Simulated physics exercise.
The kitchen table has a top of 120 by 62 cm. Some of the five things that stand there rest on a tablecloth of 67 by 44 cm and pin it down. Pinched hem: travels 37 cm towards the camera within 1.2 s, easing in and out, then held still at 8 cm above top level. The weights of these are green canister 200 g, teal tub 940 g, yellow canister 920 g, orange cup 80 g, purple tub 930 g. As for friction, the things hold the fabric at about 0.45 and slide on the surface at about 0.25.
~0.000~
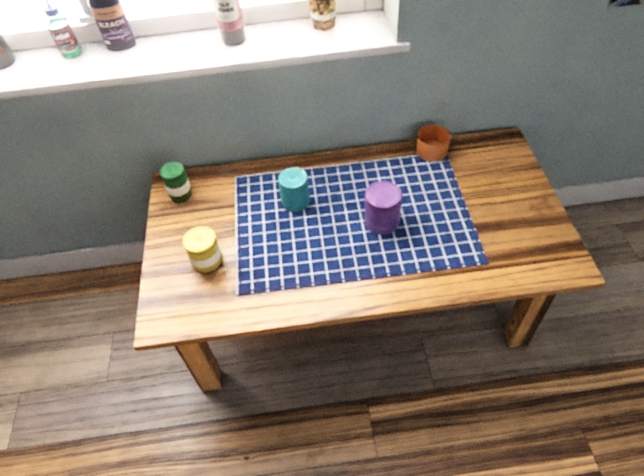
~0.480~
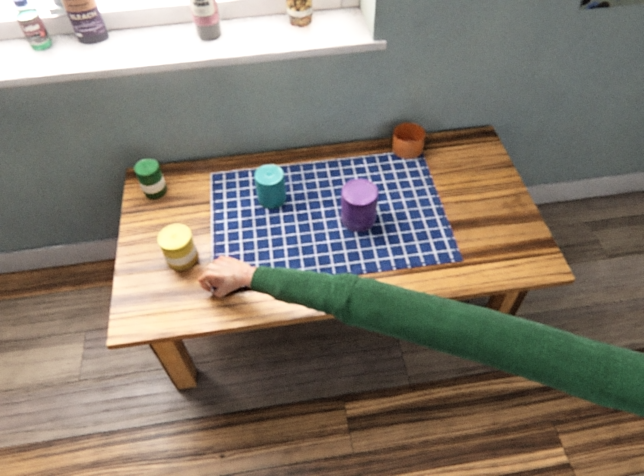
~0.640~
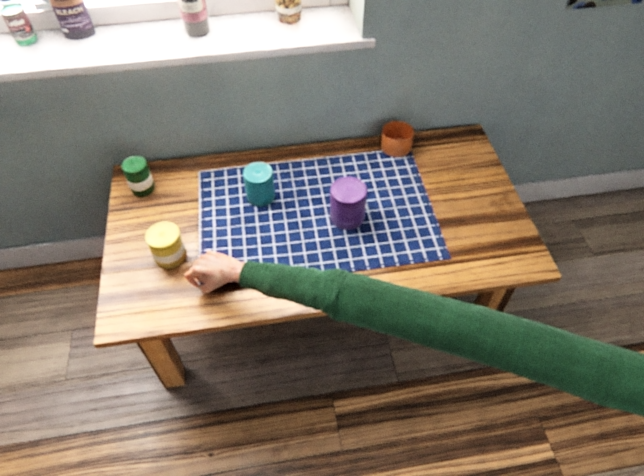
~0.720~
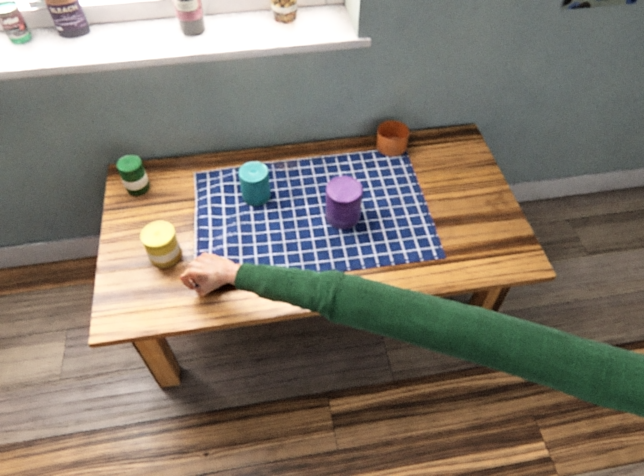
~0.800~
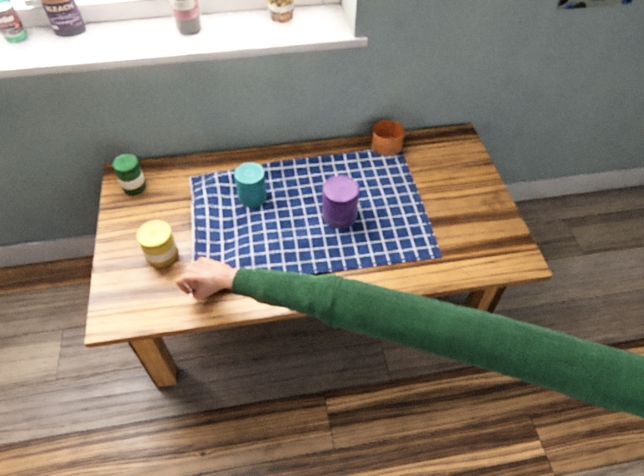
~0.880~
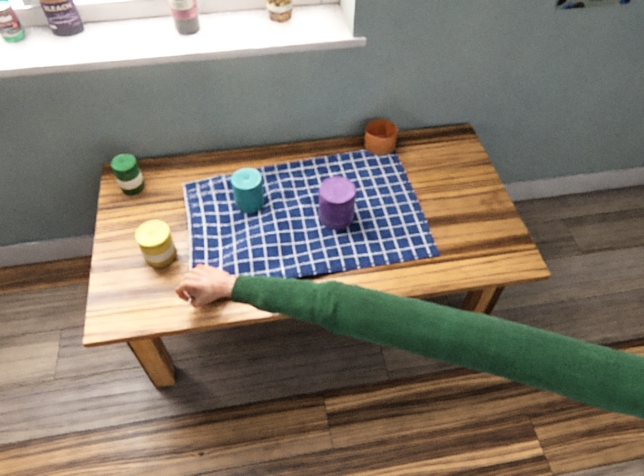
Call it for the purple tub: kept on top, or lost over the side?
Kept on top.
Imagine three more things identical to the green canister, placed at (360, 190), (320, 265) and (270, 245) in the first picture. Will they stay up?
Log, listed order - kept / lost / lost.
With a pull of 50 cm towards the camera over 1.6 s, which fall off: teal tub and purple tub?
So the teal tub comes down, and the purple tub comes down.
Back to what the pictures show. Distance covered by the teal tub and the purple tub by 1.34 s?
About: Teal tub 25 cm, purple tub 15 cm.
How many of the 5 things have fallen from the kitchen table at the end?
0.
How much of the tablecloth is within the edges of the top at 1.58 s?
Around 75 percent.
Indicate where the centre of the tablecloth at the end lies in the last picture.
(269, 287), roughly.
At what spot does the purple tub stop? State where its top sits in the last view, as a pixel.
Near (301, 262).
After 1.1 s, 100 % of the tablecloth is still over the top; purple tub 7 cm off its start, teal tub 13 cm off its start, orange cup 9 cm off its start.
After 1.3 s, 90 % of the tablecloth is still over the top; purple tub 14 cm off its start, teal tub 25 cm off its start, orange cup 18 cm off its start.
After 1.6 s, 75 % of the tablecloth is still over the top; purple tub 23 cm off its start at (303, 249), teal tub 36 cm off its start at (205, 275), orange cup 27 cm off its start at (315, 161).
After 1.8 s, 65 % of the tablecloth is still over the top; purple tub 26 cm off its start, teal tub 40 cm off its start, orange cup 29 cm off its start.
After 3.4 s, 65 % of the tablecloth is still over the top; purple tub 26 cm off its start at (301, 262), teal tub 41 cm off its start at (196, 292), orange cup 30 cm off its start at (310, 167).
